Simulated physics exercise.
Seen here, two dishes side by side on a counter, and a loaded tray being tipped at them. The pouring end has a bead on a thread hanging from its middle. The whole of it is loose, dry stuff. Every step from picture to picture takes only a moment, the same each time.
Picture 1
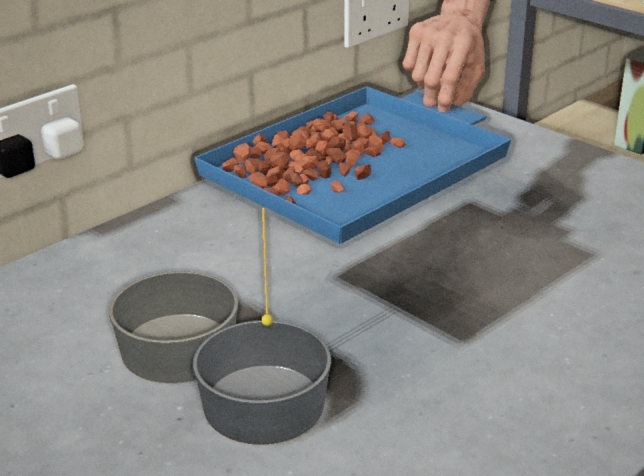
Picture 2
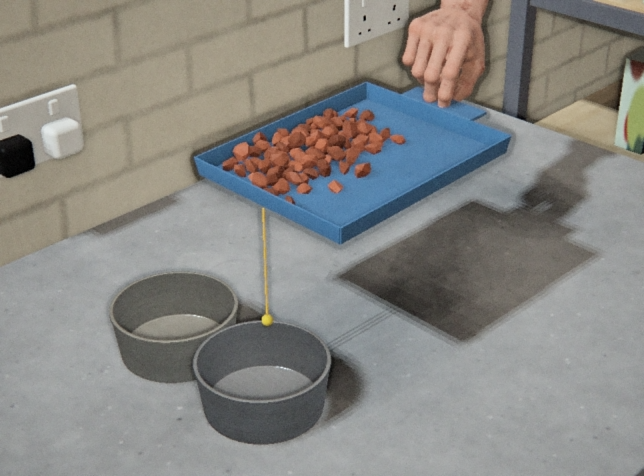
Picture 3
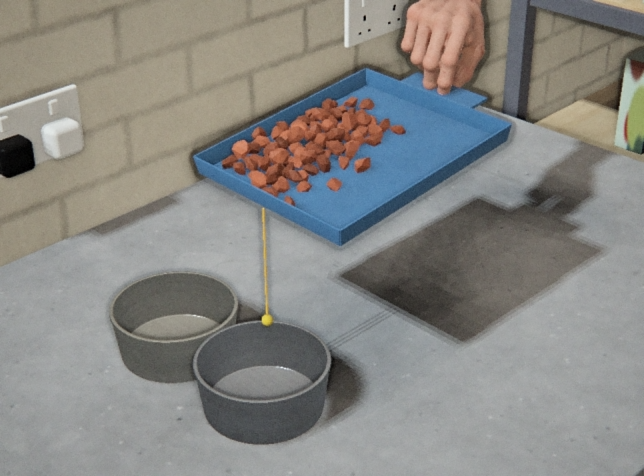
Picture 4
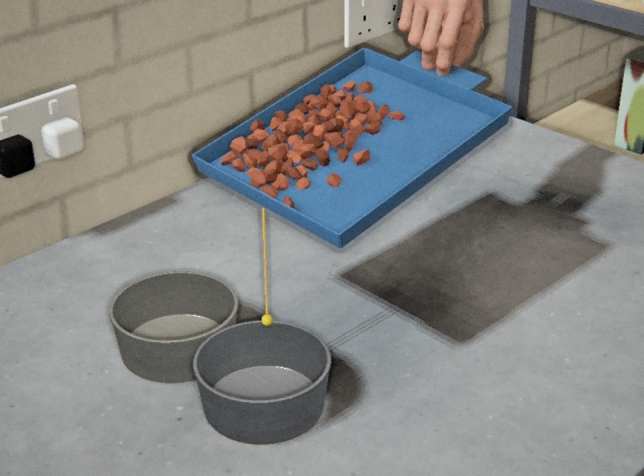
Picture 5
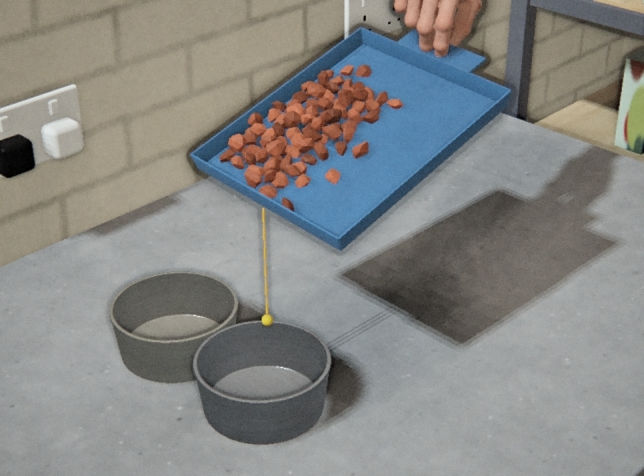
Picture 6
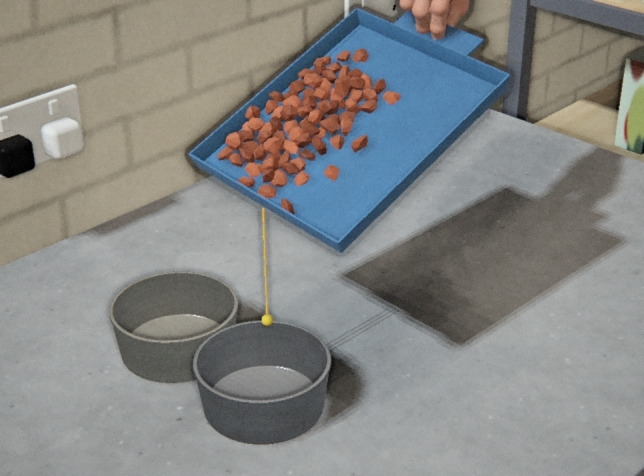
The clip opens on a hand holding a blue tray of reddish crushed brick above a grey counter with two round dishes, a yellow bead hanging on a thread from the tray's near edge. The hand raises the far end, steepening the tray steadily, while the pieces stay heaped together on it.
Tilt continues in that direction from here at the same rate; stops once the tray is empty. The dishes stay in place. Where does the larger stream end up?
The right one fills more.
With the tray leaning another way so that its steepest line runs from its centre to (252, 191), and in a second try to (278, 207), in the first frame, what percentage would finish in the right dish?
The share is 20 per cent in the first and 50 per cent in the second.
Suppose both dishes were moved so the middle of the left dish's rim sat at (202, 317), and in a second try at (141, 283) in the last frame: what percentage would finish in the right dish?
I'd expect some 70 percent, and then some 20 percent.
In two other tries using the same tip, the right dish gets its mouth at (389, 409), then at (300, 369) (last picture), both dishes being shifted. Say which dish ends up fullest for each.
At the first spot the left-side one comes out ahead, at the second spot the right-side one.
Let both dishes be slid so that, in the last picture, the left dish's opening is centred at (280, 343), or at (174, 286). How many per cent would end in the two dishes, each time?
Around 50 percent the first time, around 30 percent the second.
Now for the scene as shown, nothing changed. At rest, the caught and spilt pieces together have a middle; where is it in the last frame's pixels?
Centre at rest: Close to (268, 411).
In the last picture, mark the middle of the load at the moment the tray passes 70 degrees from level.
Mark it at roughly (271, 191) in the final frame.
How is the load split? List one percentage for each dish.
Left 0 per cent, right 60 per cent.
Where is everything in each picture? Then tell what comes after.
The first picture shows corners of the pouring end at (199, 158) and (340, 225), level; middle of the load at (312, 155), bits of crushed brick; left dish at (126, 349); right dish at (213, 408); bead on its thread at (267, 320).
The second picture shows corners of the pouring end at (199, 157) and (340, 226), level; middle of the load at (312, 153).
The third picture shows corners of the pouring end at (198, 156) and (340, 228), tipped barely, lowest at the right corner; middle of the load at (311, 147).
The fourth picture shows corners of the pouring end at (197, 155) and (339, 231), tipped a little, lowest at the right corner; middle of the load at (310, 139).
The fifth picture shows corners of the pouring end at (195, 154) and (338, 235), tipped clearly, lowest at the right corner; middle of the load at (308, 131).
The sixth picture shows corners of the pouring end at (193, 153) and (338, 239), tipped clearly, lowest at the right corner; middle of the load at (306, 124); left dish at (126, 349); right dish at (213, 408).
Soon after the last picture, tray tipped steeply; nearly all on the tray; a small part in the air.
A little later, tray tipped past a quarter turn; a small part on the tray; about a third in the right dish; about a quarter outside both; about a quarter in the air.
Later still, tray tipped past a quarter turn; about two thirds in the right dish; a stray few in the left dish; about a third outside both.
At rest, tray tipped past a quarter turn; about two thirds in the right dish; a stray few in the left dish; about a third outside both.
